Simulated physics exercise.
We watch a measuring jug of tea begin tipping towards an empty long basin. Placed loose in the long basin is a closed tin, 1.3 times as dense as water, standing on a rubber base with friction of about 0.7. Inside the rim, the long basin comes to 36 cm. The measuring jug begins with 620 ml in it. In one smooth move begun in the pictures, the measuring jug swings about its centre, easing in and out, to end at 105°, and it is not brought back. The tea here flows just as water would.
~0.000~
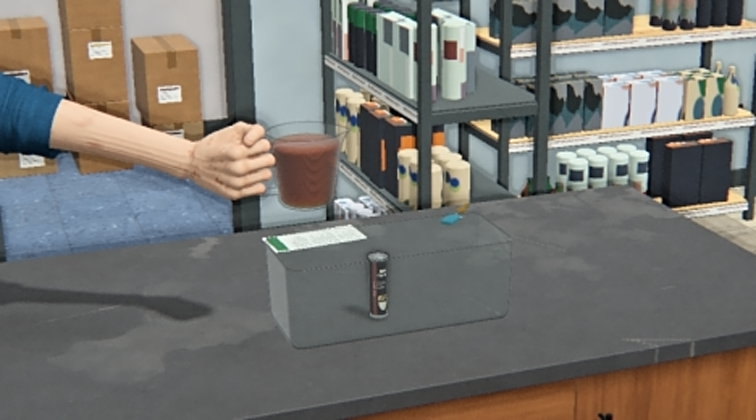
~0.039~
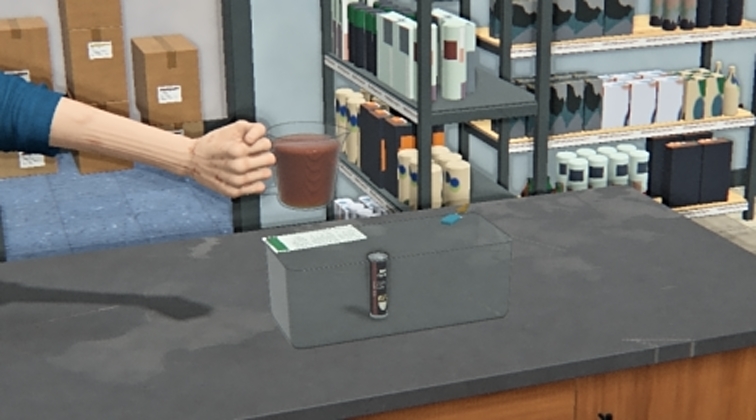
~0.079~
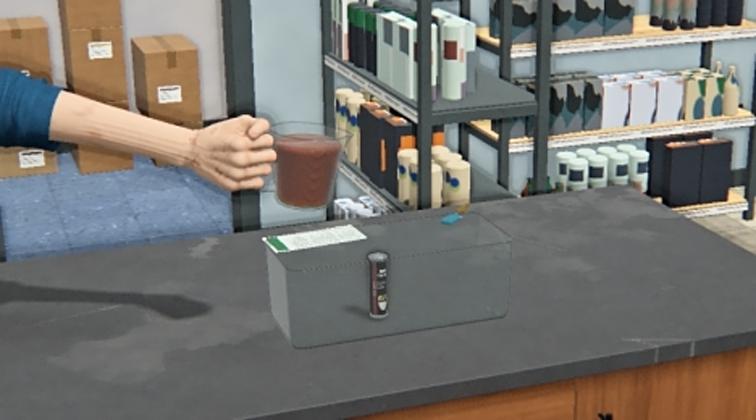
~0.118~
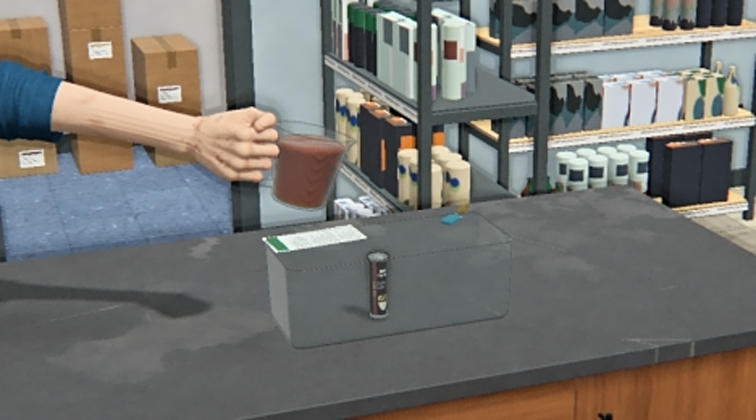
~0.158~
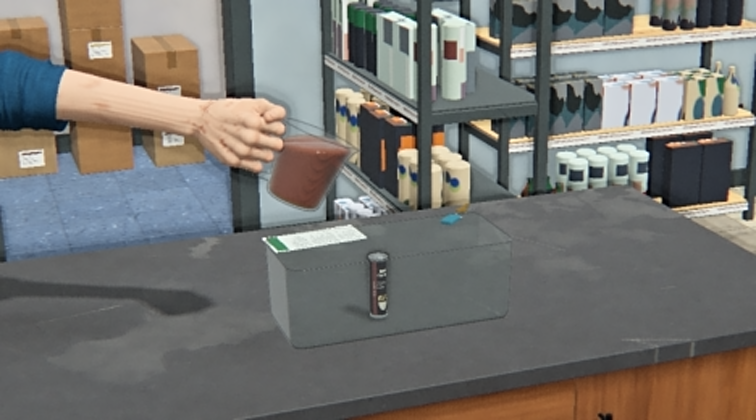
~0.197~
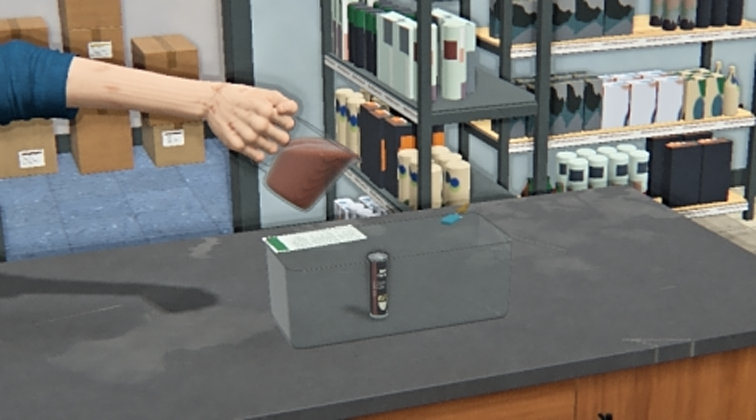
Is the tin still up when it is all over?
No, the tin goes over.
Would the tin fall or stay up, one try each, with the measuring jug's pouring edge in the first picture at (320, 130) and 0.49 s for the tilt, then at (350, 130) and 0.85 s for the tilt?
Trial 1 - tin tips; trial 2 - tin tips.
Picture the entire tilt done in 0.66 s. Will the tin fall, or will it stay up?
The tin would overturn.
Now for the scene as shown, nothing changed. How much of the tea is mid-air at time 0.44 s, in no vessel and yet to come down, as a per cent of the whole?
Estimate: Some 28 % of the total.
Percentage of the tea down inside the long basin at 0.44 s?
Around 32 percent.
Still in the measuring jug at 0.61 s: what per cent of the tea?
Around 7 percent of it.
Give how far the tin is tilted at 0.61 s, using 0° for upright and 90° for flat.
It leans about 5° from upright.
Then, 0.44 s in, the tilt is 102° and 41 per cent is still to pour; the tin stands where it began.
Then, 0.61 s in, the tilt is 105° and 7 per cent is still to pour; the tin stands where it began.
Then, 0.79 s in, the tilt is 105° and 0 per cent is still to pour; the tin lies on its side.
Then, 0.99 s in, the tilt is 105° and 0 per cent is still to pour; the tin lies on its side.
Finally, the tin lies on its side.
